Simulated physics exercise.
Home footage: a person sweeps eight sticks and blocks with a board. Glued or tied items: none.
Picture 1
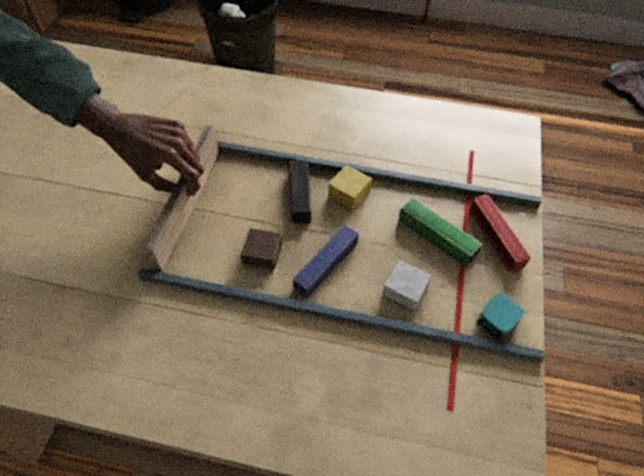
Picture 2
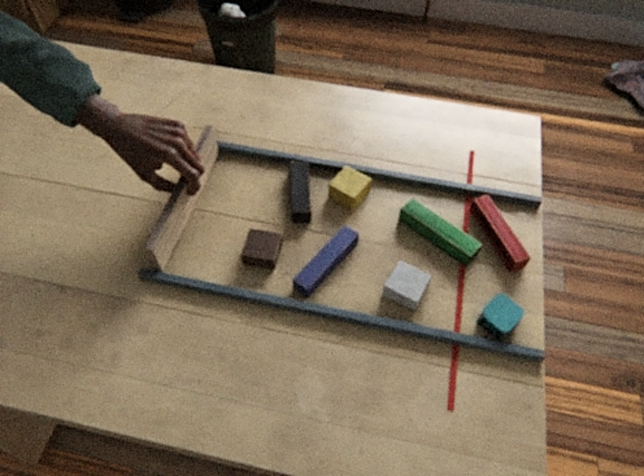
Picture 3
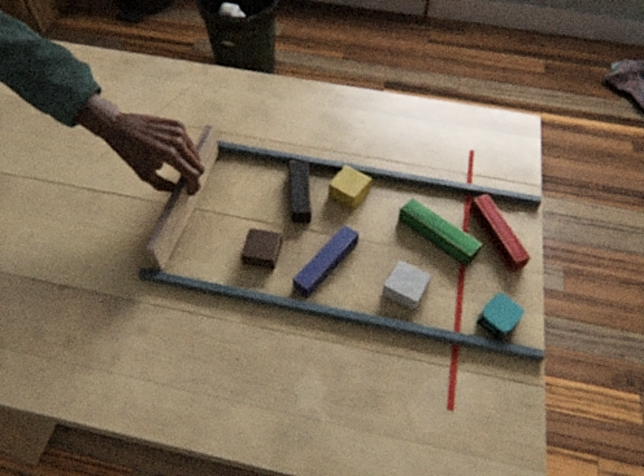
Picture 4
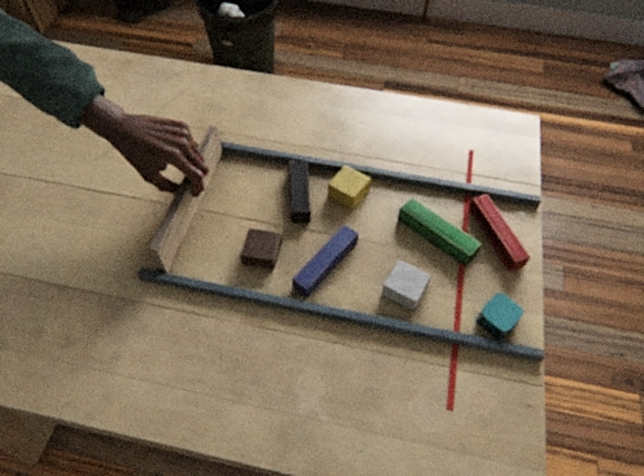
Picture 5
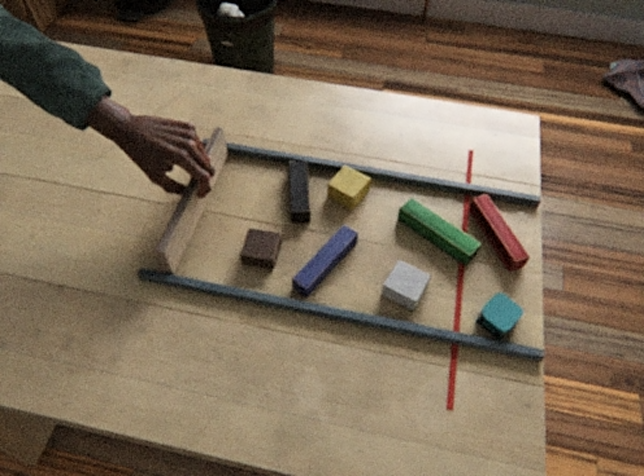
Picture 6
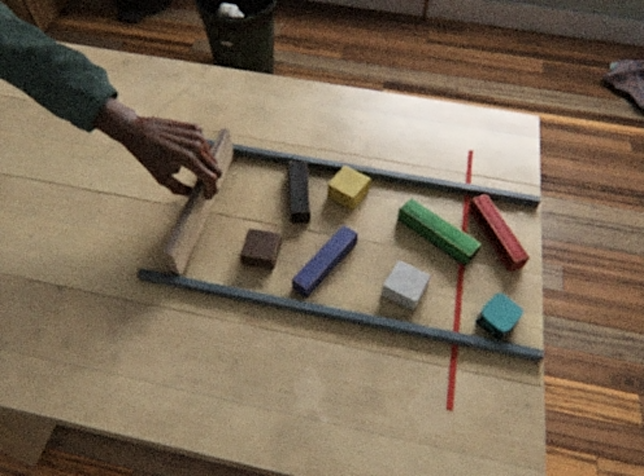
A hand slid a wooden board slightly to the right between two rails on a table, while the colourful sticks and blocks in front of it, some near a red line, stayed still.
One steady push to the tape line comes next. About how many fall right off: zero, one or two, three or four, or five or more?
Well, a single one or a pair end up dropping off.
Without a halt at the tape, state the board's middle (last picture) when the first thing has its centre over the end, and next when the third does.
About (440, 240) and about (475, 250).
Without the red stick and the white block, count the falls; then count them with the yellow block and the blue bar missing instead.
The first removal gives 0, the second gives 1.
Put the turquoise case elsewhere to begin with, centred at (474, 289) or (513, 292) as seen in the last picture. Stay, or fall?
It ends up down from the first place and ends up down from the second.
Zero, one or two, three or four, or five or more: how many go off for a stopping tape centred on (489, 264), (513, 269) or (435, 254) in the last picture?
Counts as listed: Three to four / more than four / no fall at all.
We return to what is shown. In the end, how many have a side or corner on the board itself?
That would be 2 of them.
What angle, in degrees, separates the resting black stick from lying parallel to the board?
It works out to near 0°.
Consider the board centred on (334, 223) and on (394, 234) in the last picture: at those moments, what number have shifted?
At first I count 4, and then 6.
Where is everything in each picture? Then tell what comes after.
In the first picture, turquoise case (500, 317); red stick (499, 232); green stick (439, 231); board (186, 195); tape (463, 260).
In the second picture, red stick (499, 232); board (186, 195).
In the third picture, green stick (439, 231); black stick (300, 191).
In the fourth picture, turquoise case (500, 316); brown block (262, 248).
In the fifth picture, red stick (498, 232); blue bar (326, 260).
In the sixth picture, turquoise case (499, 317); red stick (498, 232); green stick (438, 231); board (202, 199); tape (462, 259).
A little later, none off yet; turquoise case at rest near (499, 317); red stick at rest near (498, 232); green stick at rest near (438, 231).
Next, none off yet; turquoise case at rest near (499, 317); red stick at rest near (498, 232); green stick shifted a little near (464, 244).
When it is over, the number that fall off is one or two; down, turquoise case.
